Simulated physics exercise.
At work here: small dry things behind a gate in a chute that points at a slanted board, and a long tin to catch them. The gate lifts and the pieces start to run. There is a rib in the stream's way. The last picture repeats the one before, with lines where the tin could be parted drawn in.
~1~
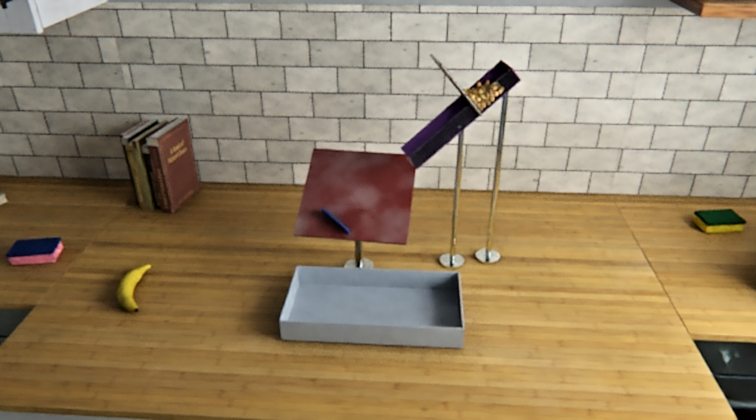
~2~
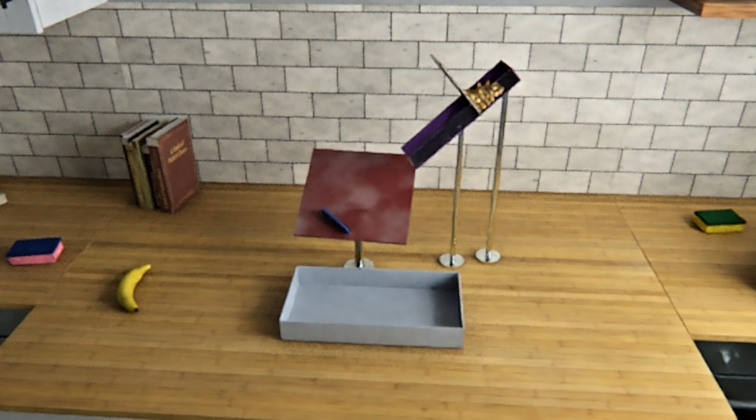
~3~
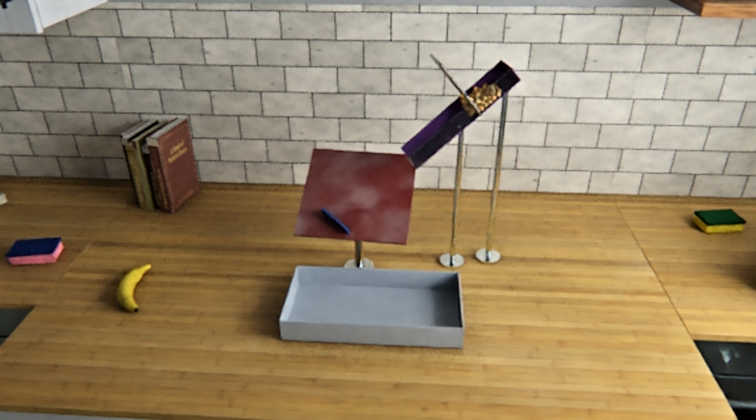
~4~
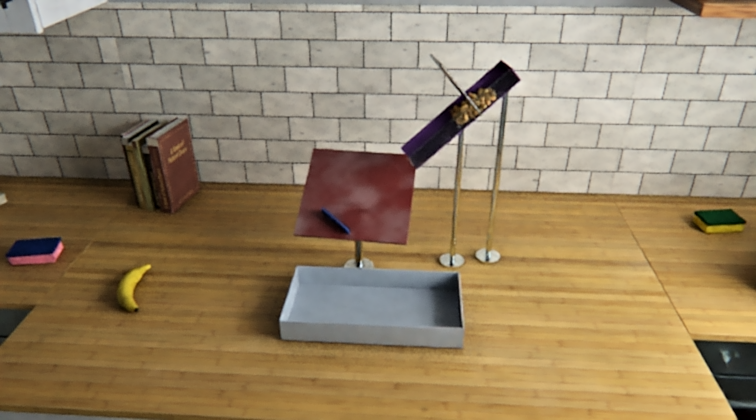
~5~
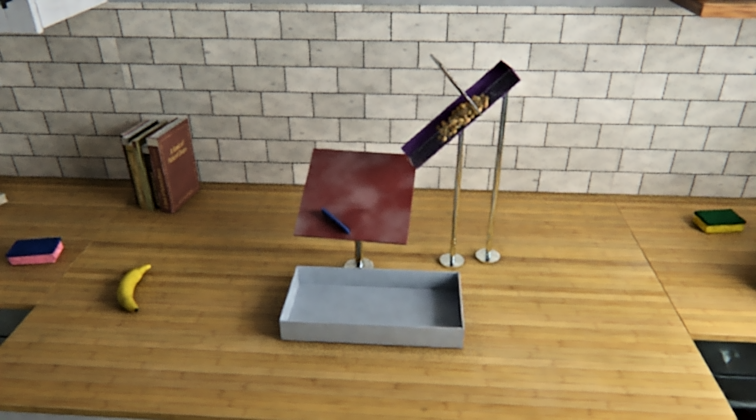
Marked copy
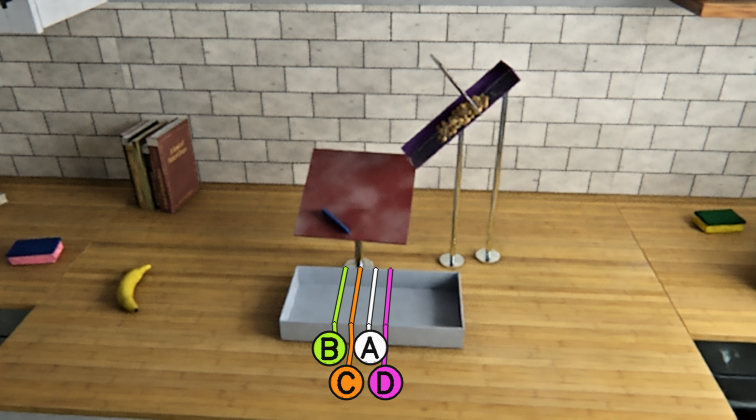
At the start, a cluster of small tan pieces sits high in a sloping purple chute, above a tilted dark red board with a blue rib and an empty grey tin. The pieces then slide down the chute toward the lower left, spreading into a longer stream while everything else stays still.
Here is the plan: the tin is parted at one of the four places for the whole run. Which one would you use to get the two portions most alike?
Take C.
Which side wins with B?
The right side.
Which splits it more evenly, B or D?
Here it is line B.
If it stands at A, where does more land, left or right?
More lands on the left.
On the marked copy, line A crosses the front rim at (368, 324); line B crosses the front rim at (334, 323); line C crosses the front rim at (351, 323); line D crosses the front rim at (385, 325).
For line A, of what is caught, all but a few on the left of the divider, a small share on the right.
For line B, of what is caught, close to a quarter on the left of the divider, the bulk on the right.
For line C, of what is caught, close to half on the left of the divider, close to half on the right.
For line D, of what is caught, all but a few on the left of the divider, only a few on the right.
